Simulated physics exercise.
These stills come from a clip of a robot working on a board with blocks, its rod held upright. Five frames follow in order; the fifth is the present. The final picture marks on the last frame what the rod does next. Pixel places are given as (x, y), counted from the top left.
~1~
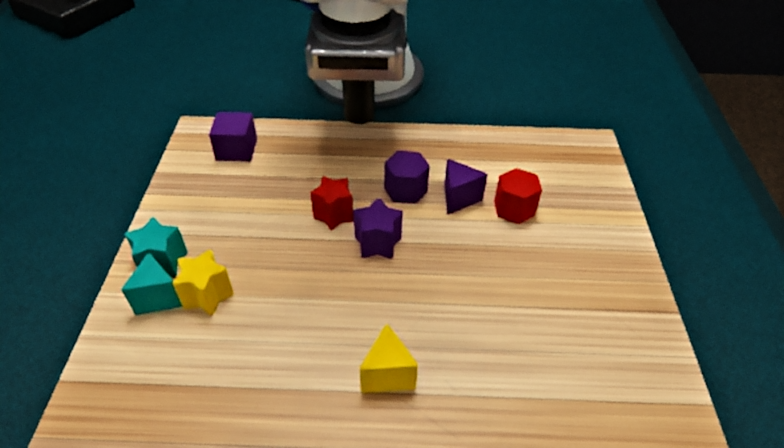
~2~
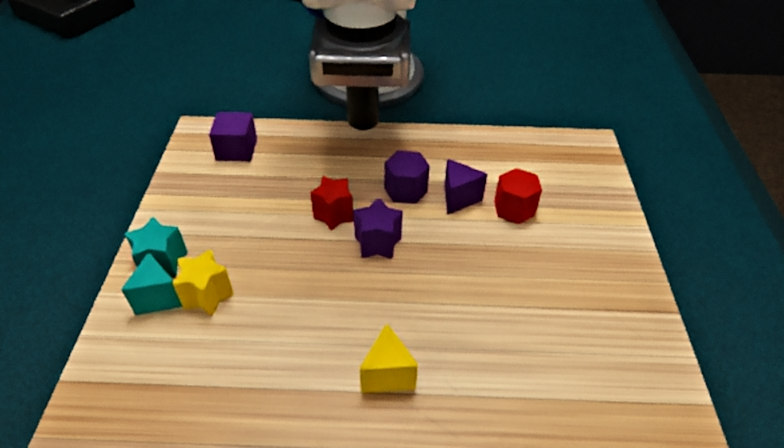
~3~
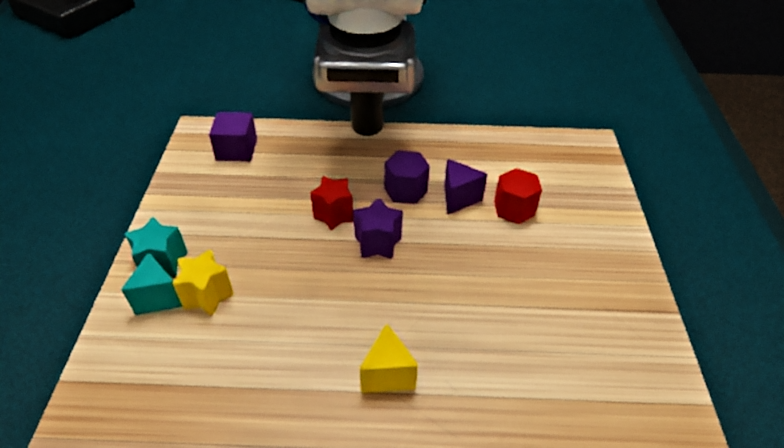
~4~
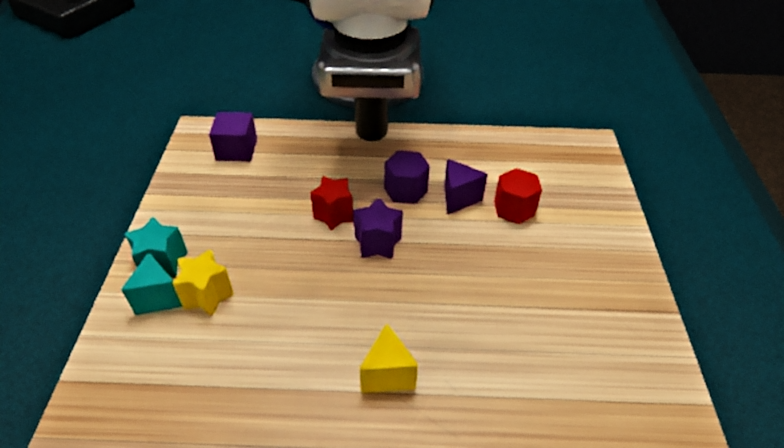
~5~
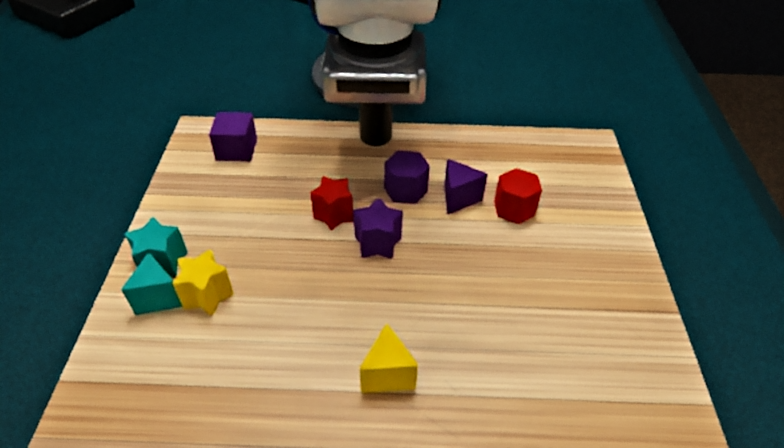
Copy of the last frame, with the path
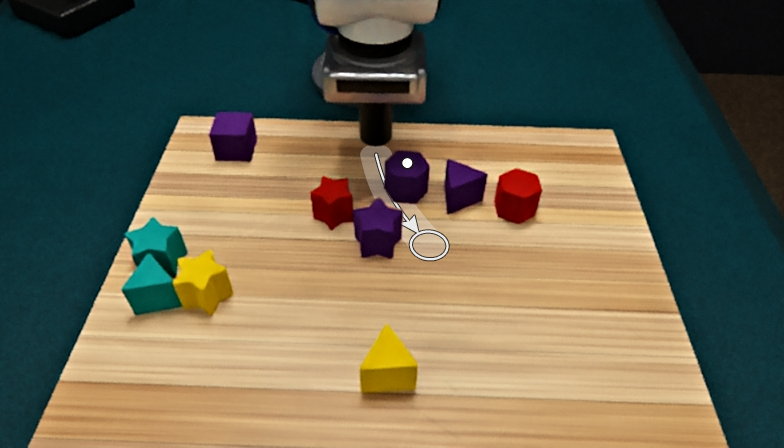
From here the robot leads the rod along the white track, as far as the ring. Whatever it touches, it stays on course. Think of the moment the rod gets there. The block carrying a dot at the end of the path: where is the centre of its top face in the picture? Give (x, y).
Its top middle is near (472, 210).
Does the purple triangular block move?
Yes, I think so.
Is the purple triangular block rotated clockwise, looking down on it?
No, that is not how it ends up.
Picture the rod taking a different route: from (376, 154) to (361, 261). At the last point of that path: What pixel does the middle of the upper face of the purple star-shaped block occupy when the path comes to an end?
The point I'd pick in the picture is (392, 252).
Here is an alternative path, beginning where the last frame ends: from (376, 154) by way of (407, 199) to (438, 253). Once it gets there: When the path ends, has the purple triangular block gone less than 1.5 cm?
Yes, that is how it ends up.
Path on the board, from (376, 154) through (393, 199) to (429, 245); the dot is on the purple hexagon.
The first path, step by step. One third of the way, rod (385, 167); purple hexagon (417, 173).
Two thirds of the way, rod (403, 197); purple hexagon (444, 195), turned 35° anticlockwise; purple triangular block (470, 177), turned 30° anticlockwise.
At the end, rod (431, 228); purple star-shaped block in place; purple hexagon (472, 210), turned 90° anticlockwise; purple triangular block (473, 179), turned 45° anticlockwise.
